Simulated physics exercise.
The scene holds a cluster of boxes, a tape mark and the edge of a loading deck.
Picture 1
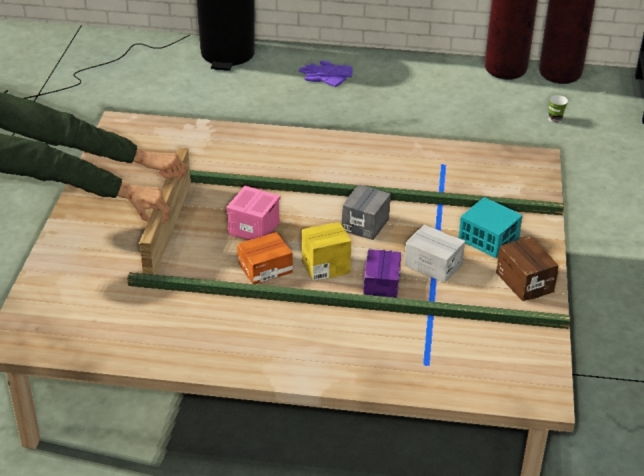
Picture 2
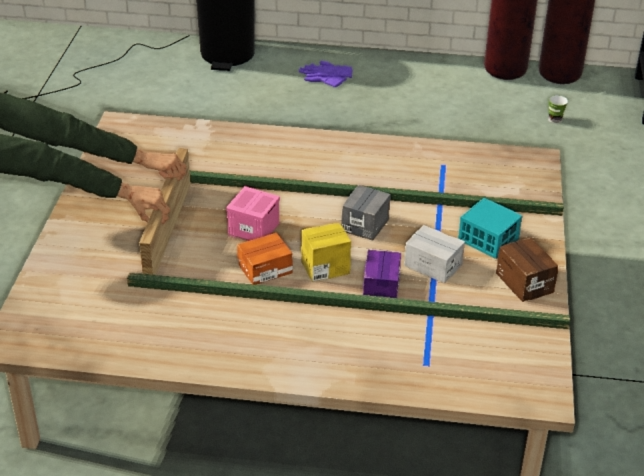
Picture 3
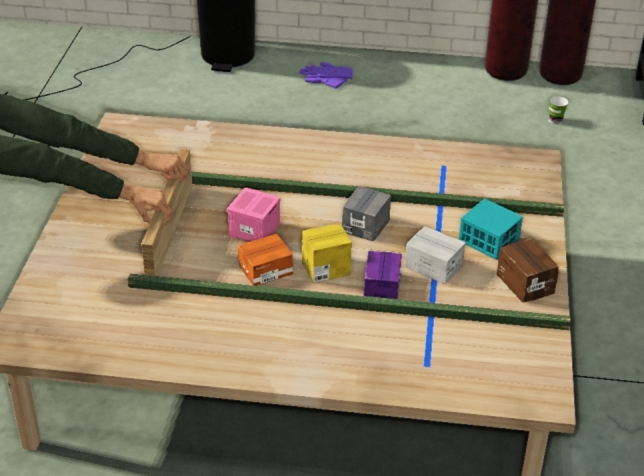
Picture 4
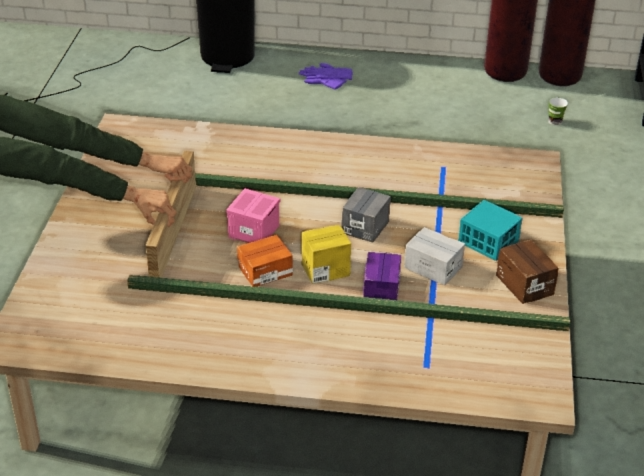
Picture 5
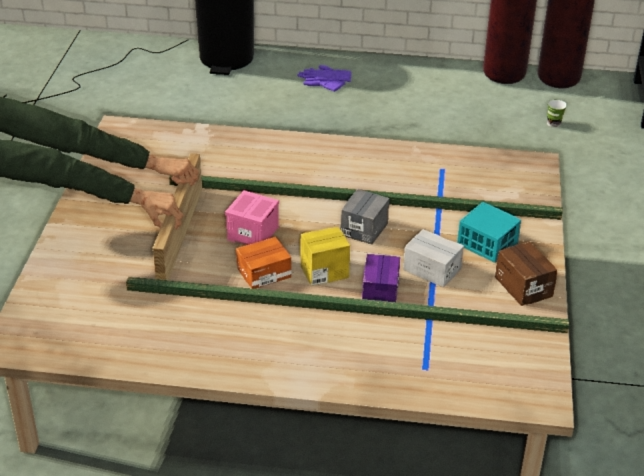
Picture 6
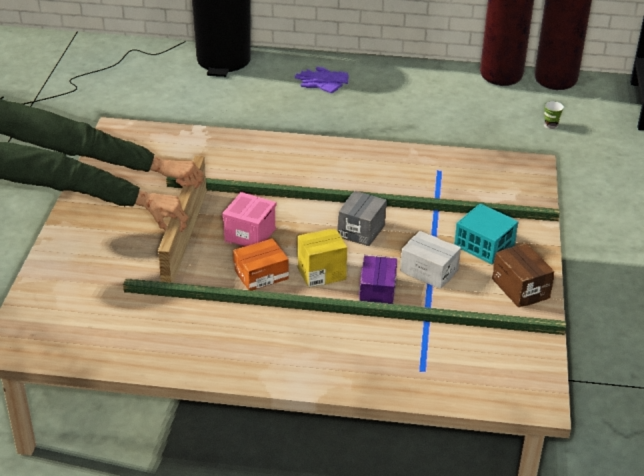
Two hands slide a wooden plank slightly right toward colourful boxes sitting still on a table.
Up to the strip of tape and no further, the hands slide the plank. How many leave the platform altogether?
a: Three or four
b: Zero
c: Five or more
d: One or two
Zero.
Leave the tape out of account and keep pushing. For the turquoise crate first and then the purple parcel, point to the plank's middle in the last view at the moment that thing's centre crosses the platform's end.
Approx. (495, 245) for the first, approx. (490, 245) for the second.
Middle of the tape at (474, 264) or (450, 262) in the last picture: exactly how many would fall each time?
The ground gets 1 in the first try and 0 in the second.
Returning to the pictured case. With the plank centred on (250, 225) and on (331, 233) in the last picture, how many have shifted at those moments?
By then 2, and 6.
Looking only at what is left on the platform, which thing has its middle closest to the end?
The brown parcel is the one.
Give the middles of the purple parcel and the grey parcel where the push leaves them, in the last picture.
Look around (501, 294) for the first and around (462, 214) for the second.
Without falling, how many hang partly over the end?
1 in all.
Soon after, none off yet; brown parcel at rest near (523, 275); turquoise crate at rest near (486, 234); white parcel at rest near (430, 260).
After that, none off yet; brown parcel at rest near (523, 275); turquoise crate at rest near (487, 233); white parcel displaced about its own width near (461, 252).
In the end, the number that fall off is zero.
